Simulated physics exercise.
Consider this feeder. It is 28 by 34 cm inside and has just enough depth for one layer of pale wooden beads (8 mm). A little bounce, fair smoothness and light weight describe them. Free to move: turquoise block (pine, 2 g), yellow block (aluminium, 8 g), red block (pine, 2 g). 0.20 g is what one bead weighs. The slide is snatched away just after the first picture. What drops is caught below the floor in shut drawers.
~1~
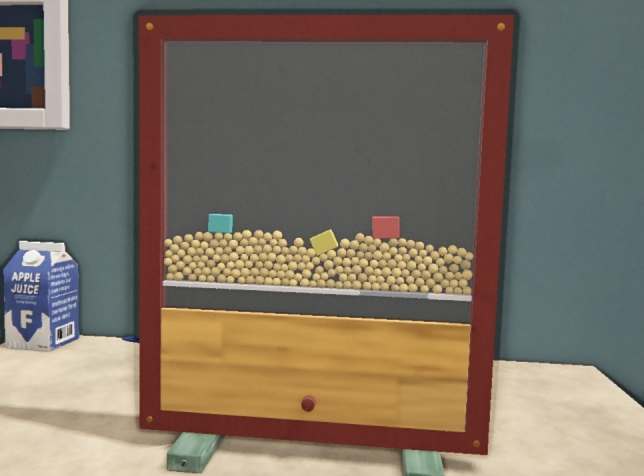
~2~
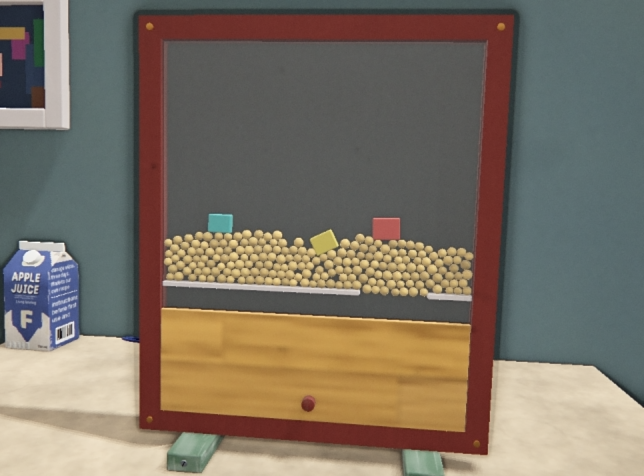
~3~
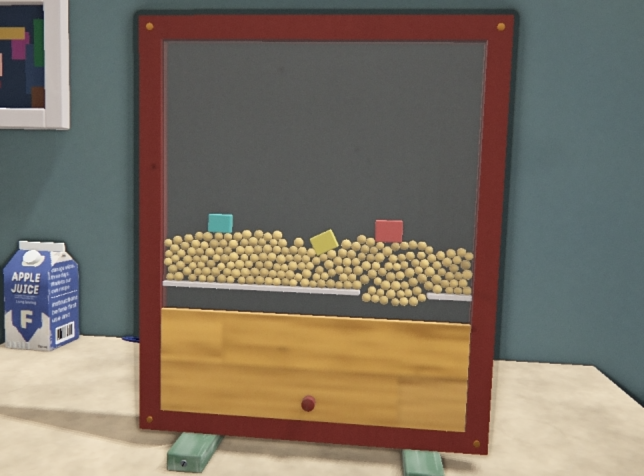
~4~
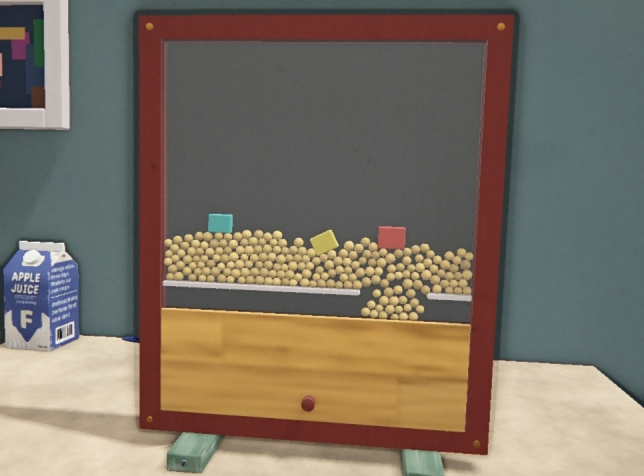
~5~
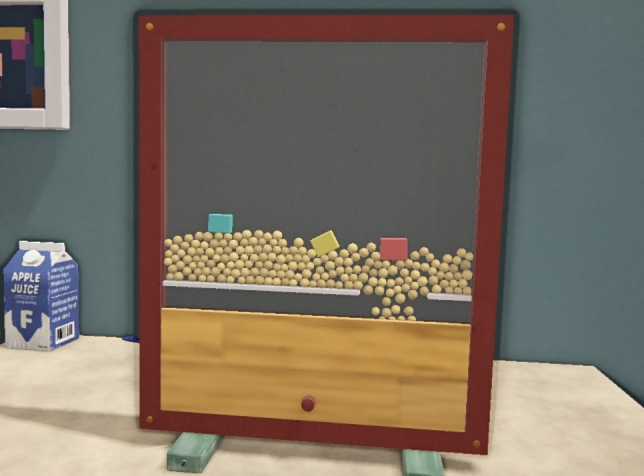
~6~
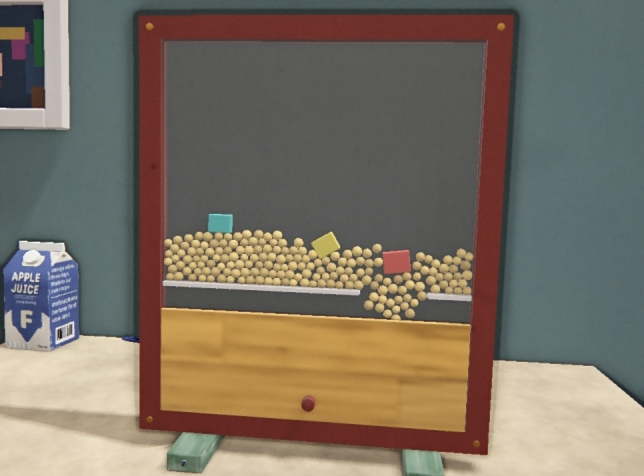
On a pale tabletop against a teal wall, seen from the front by a still camera, a red-framed case stands on green feet beside a blue and white apple juice carton. Behind its clear front, pale beads lie above a wooden panel, topped by turquoise, yellow and red blocks from left to right. A floor section right of centre disappears, beads pour through the gap, and the red block sinks, tilting slightly, while the turquoise stays still.
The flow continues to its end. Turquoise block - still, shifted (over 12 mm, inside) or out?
Still.
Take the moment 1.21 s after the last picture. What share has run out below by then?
Near 40 percent.
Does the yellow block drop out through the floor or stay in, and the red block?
Yellow block gone, red block gone.
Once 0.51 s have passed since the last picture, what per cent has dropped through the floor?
About 40 percent.
Then, 0.14 s later than the last picture, 35 % are out; turquoise block moved 0.0 cm; yellow block moved 2.5 cm tilted 19°; red block below the floor.
Then, 0.50 s later than the last picture, 40 % are out; turquoise block moved 0.0 cm; yellow block below the floor; red block below the floor.
Then, 1.21 s later than the last picture, 40 % are out; turquoise block moved 0.0 cm; yellow block below the floor; red block below the floor.
At rest 1.4 s after the last picture, 40 % are out; turquoise block moved 0.0 cm; yellow block below the floor; red block below the floor.
